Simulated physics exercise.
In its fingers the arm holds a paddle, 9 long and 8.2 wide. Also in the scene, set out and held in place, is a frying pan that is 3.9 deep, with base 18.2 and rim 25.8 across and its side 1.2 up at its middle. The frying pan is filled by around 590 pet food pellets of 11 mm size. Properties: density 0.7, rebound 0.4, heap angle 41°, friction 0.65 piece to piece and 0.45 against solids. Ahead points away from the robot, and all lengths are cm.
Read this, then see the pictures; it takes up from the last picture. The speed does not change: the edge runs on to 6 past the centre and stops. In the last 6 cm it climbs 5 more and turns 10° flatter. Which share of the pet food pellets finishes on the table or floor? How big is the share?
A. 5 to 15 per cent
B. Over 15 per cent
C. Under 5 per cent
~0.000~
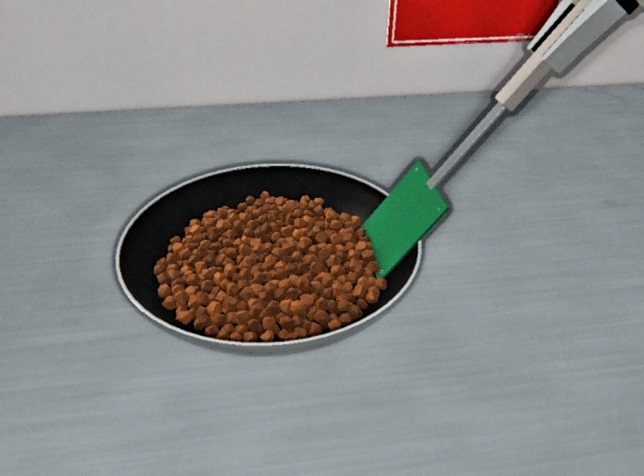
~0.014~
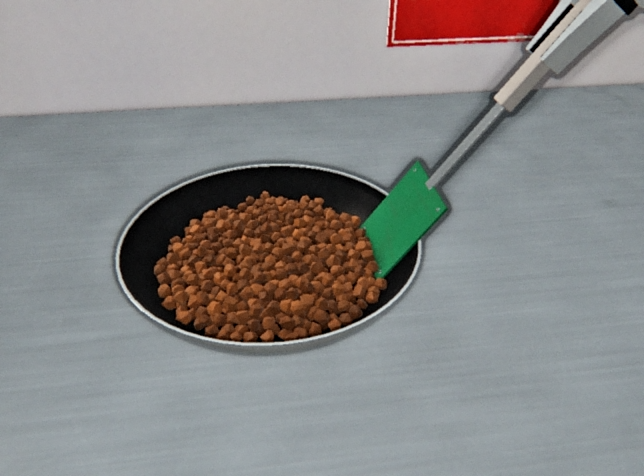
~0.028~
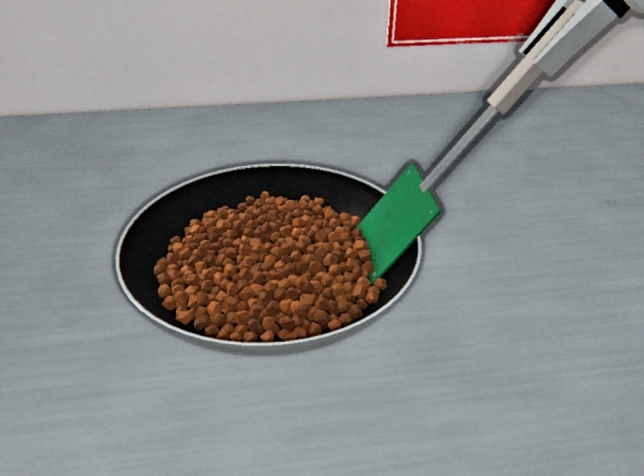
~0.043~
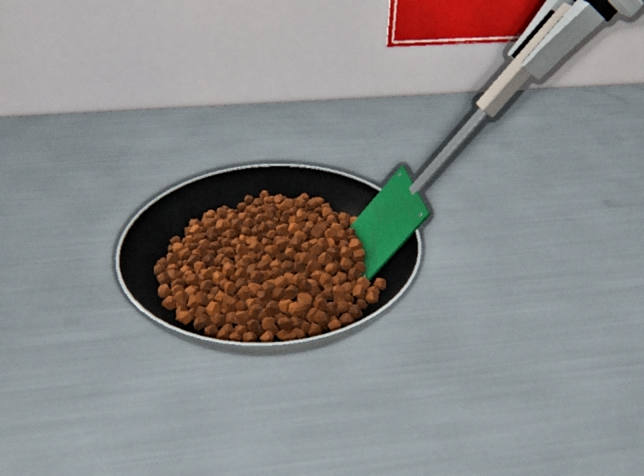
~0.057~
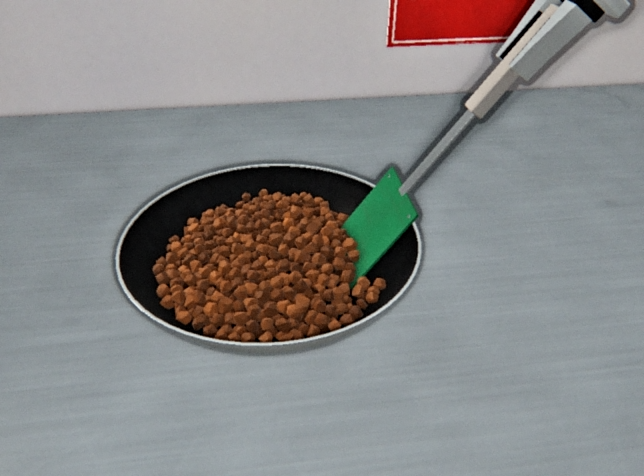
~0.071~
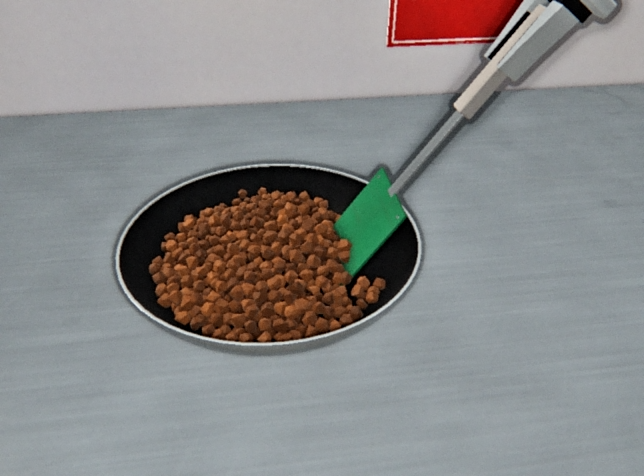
A, 5 to 15 per cent.
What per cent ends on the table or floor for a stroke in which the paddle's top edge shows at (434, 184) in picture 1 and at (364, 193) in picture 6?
Around 15 per cent finishes on the table or floor.
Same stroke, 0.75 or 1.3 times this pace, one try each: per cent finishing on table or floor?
About 5 and 15 per cent.
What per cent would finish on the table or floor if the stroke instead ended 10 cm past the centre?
In that case about 25 percent ends on the table or floor.
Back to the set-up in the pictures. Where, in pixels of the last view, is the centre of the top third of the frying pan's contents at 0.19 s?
It is centred close to (213, 241).
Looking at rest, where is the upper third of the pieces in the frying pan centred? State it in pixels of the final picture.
Roughly at (176, 249).
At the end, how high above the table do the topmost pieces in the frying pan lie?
Height at the end: Around 5.5 cm.
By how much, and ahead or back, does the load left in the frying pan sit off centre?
Ahead of centre, near 4.5 centimetres.
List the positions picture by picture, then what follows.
Paddle top edge at (433, 183), sloping 54°; upper third of the load around (273, 251), from x 160 to 380, top at y 195; 594 in the frying pan, in the first frame.
Paddle top edge at (432, 183), sloping 54°; upper third of the load around (273, 251), from x 160 to 380, top at y 195, in the second frame.
Paddle top edge at (426, 186), sloping 54°; upper third of the load around (274, 250), from x 160 to 380, top at y 195, in the third frame.
Paddle top edge at (416, 188), sloping 54°; upper third of the load around (275, 249), from x 160 to 380, top at y 195, in the fourth frame.
Paddle top edge at (405, 189), sloping 54°; upper third of the load around (270, 246), from x 160 to 380, top at y 195, in the fifth frame.
Paddle top edge at (394, 190), sloping 54°; upper third of the load around (265, 246), from x 155 to 380, top at y 195; 594 in the frying pan, in the sixth frame.
After 0.13 s, sloping 54°, highest piece 5 above the table; 594 in the frying pan.
After 0.19 s, sloping 50°, highest piece 7 above the table; 594 in the frying pan.
After 0.42 s, sloping 44°, highest piece 6 above the table; 537 in the frying pan, 48 on the table or floor, 9 on the blade or in flight.
After 1.47 s, sloping 44°, highest piece 5 above the table; 535 in the frying pan, 59 on the table or floor.
At rest, 535 in the frying pan, 59 on the table or floor. That is 10 % on the table or floor.
